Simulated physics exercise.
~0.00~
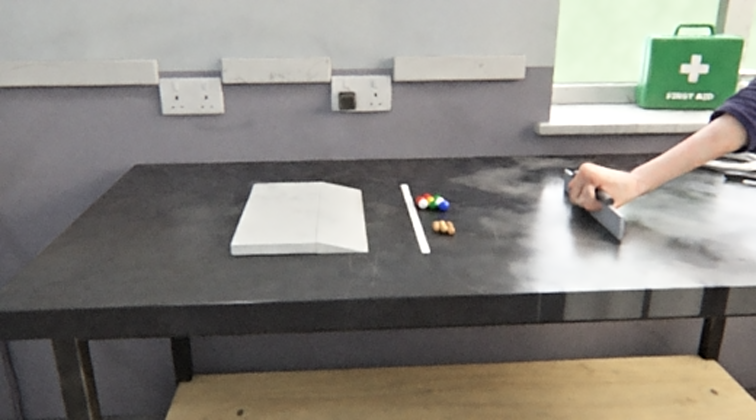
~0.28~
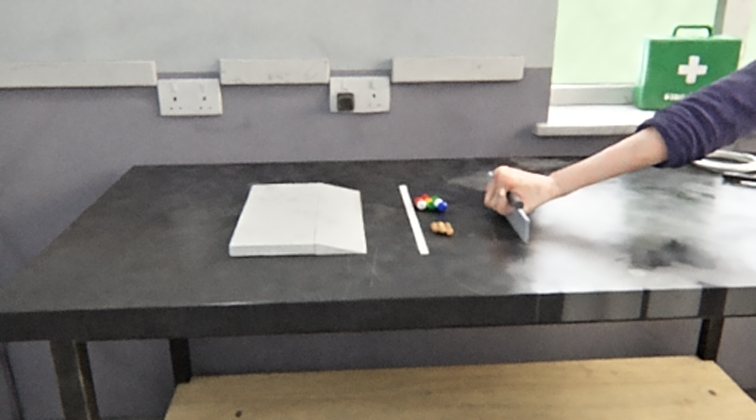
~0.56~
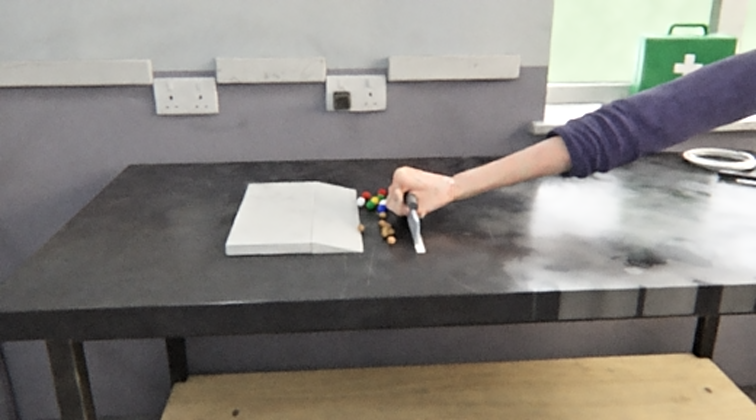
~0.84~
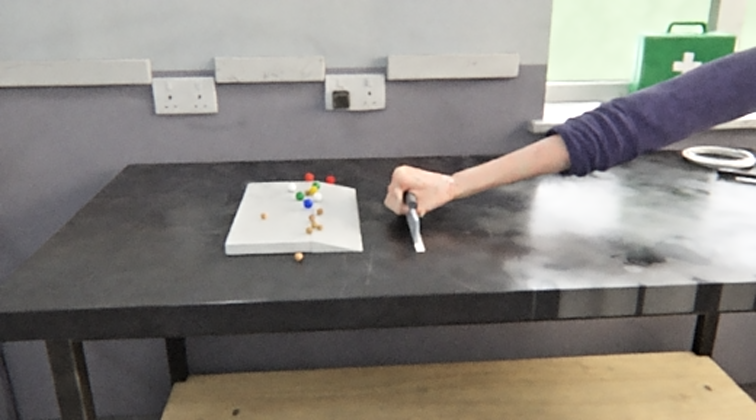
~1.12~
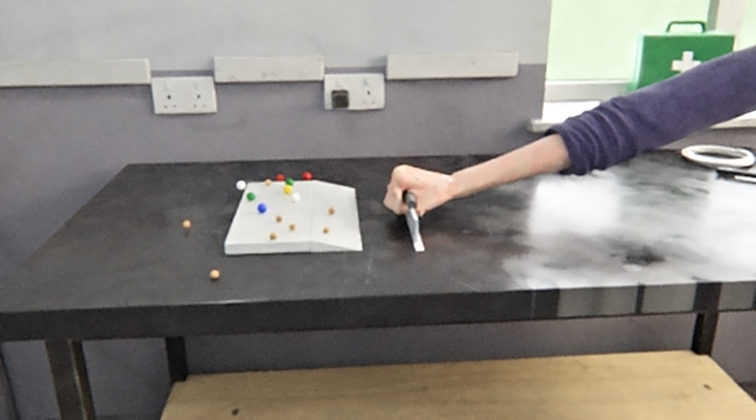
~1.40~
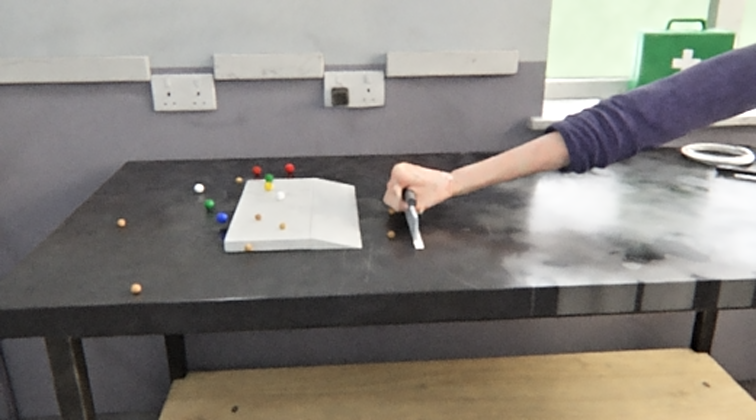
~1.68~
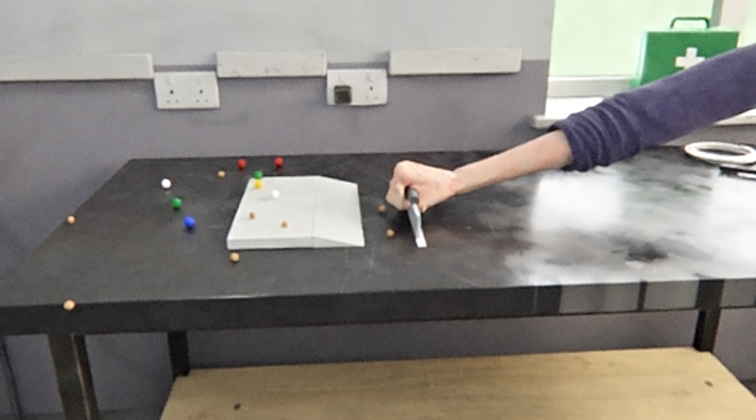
A hand swept a scraper leftward along a dark table into two small clusters of beads and stopped at the white tape, sending them scattering up over the pale wedge, where most rolled off beyond it while a few brown ones stayed on or short of it.
